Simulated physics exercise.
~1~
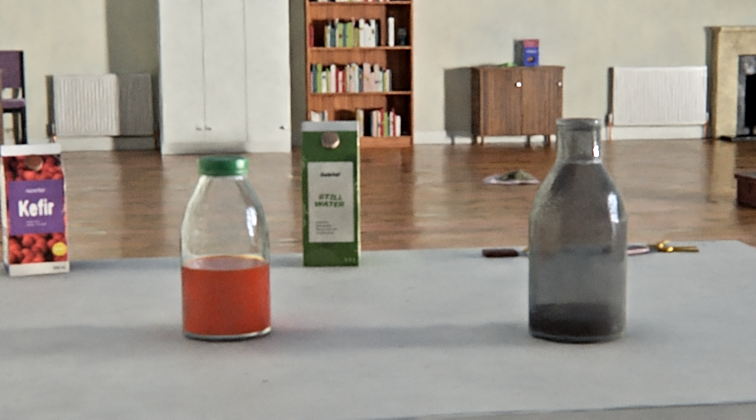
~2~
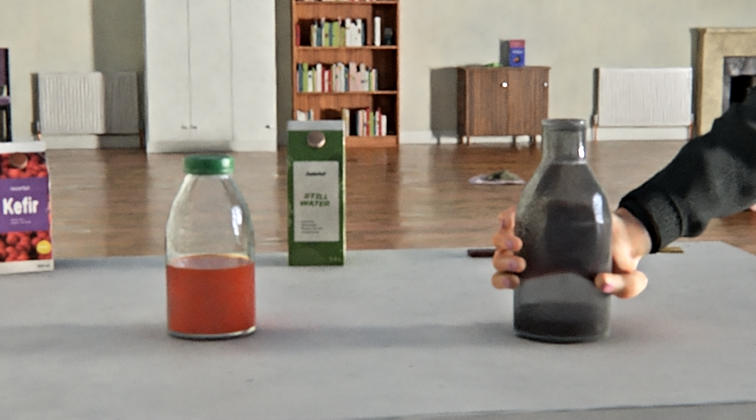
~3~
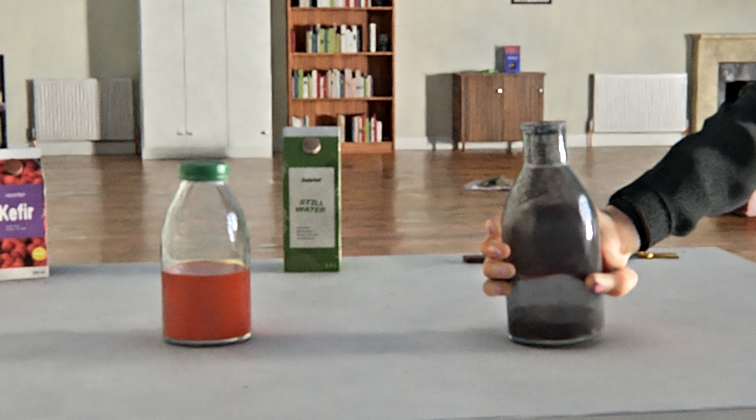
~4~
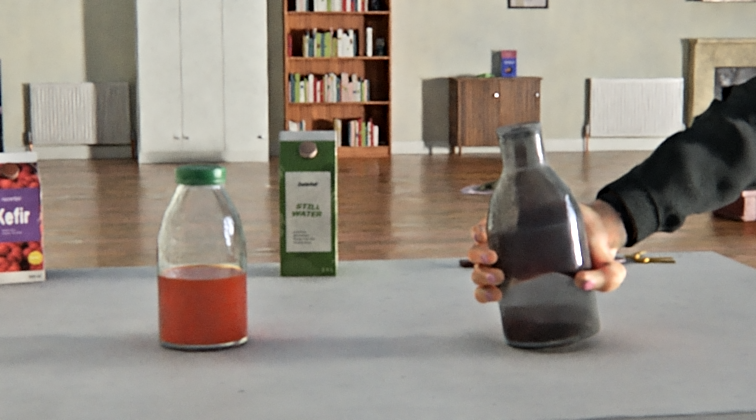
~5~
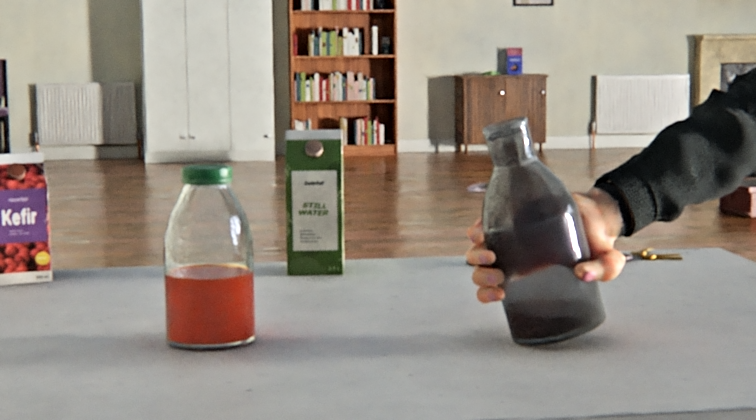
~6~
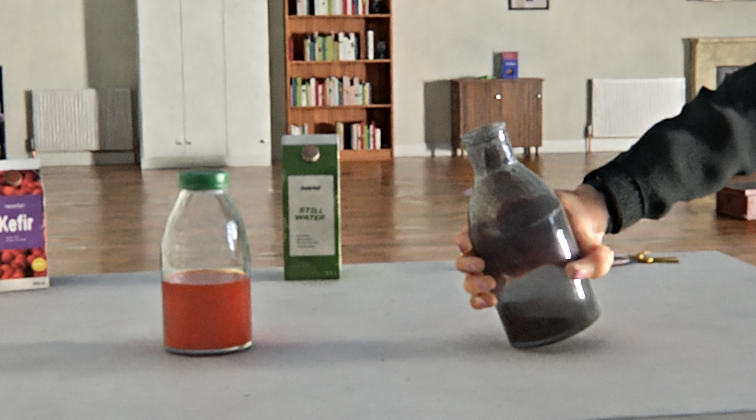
A hand reaching in from the right, grasping a grey glass bottle and tilting it left beside a green-capped bottle of red liquid.
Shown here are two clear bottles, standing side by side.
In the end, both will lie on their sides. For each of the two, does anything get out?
Left: No, right: No.
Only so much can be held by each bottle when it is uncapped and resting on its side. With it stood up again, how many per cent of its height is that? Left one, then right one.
Around 18 percent for the first, 18 percent for the second.
A moment on, the right bottle is nearly down; right bottle, all still inside.
Further on, the right bottle lies flat; right bottle, all still inside.
When it is over, both lie flat; right bottle, all still inside; left bottle, all still inside.
